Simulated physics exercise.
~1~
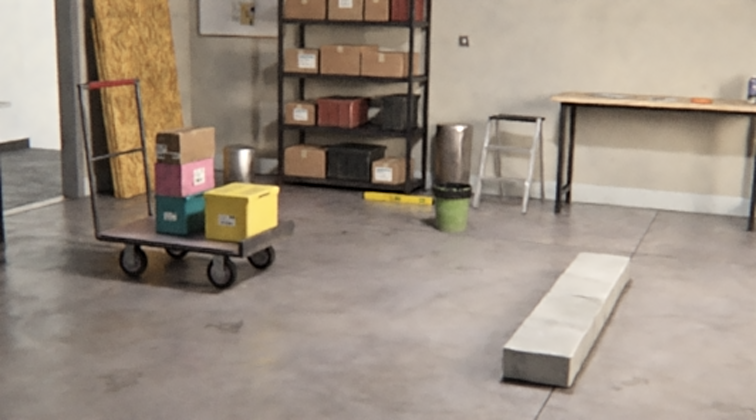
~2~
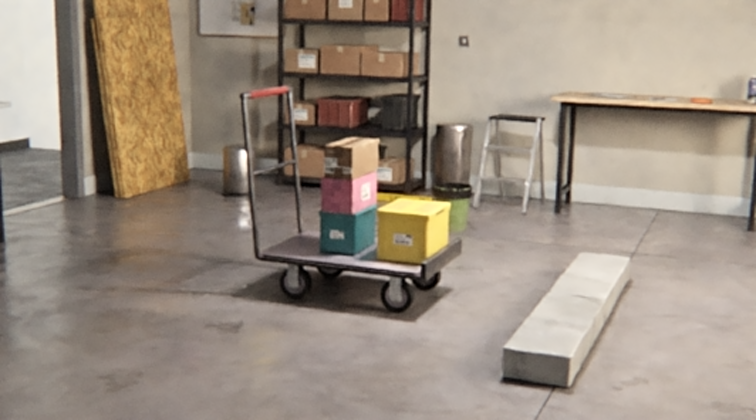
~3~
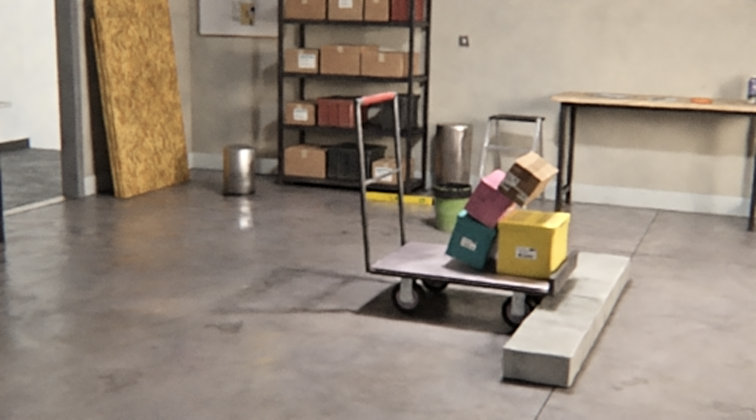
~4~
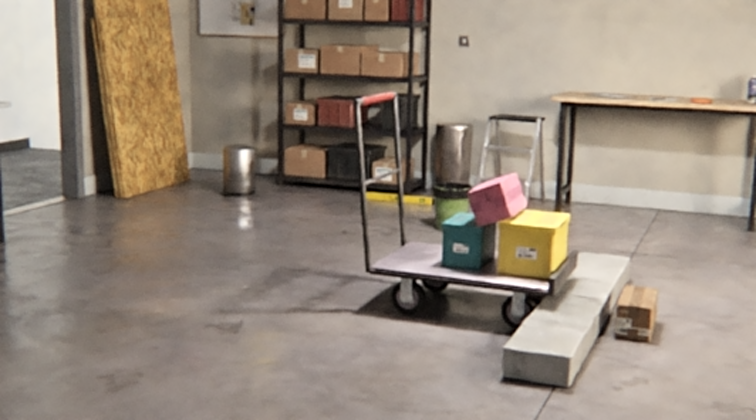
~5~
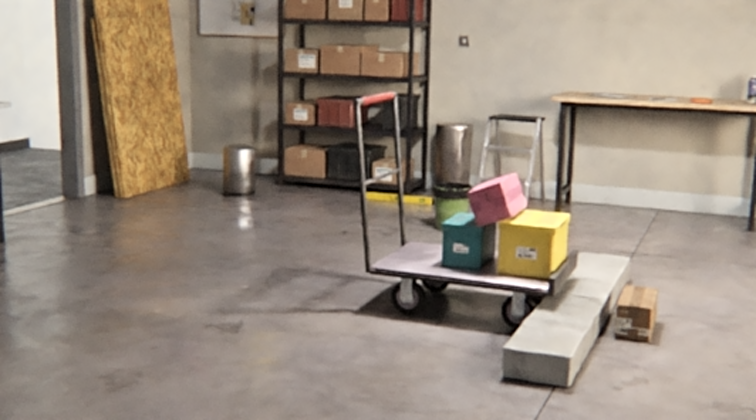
A trolley carrying four boxes rolled right across a concrete floor and stopped against a low raised sill, sending the brown parcel tumbling over to the far side while the pink carton tipped and came to rest tilted against the yellow tote, beside the teal one.
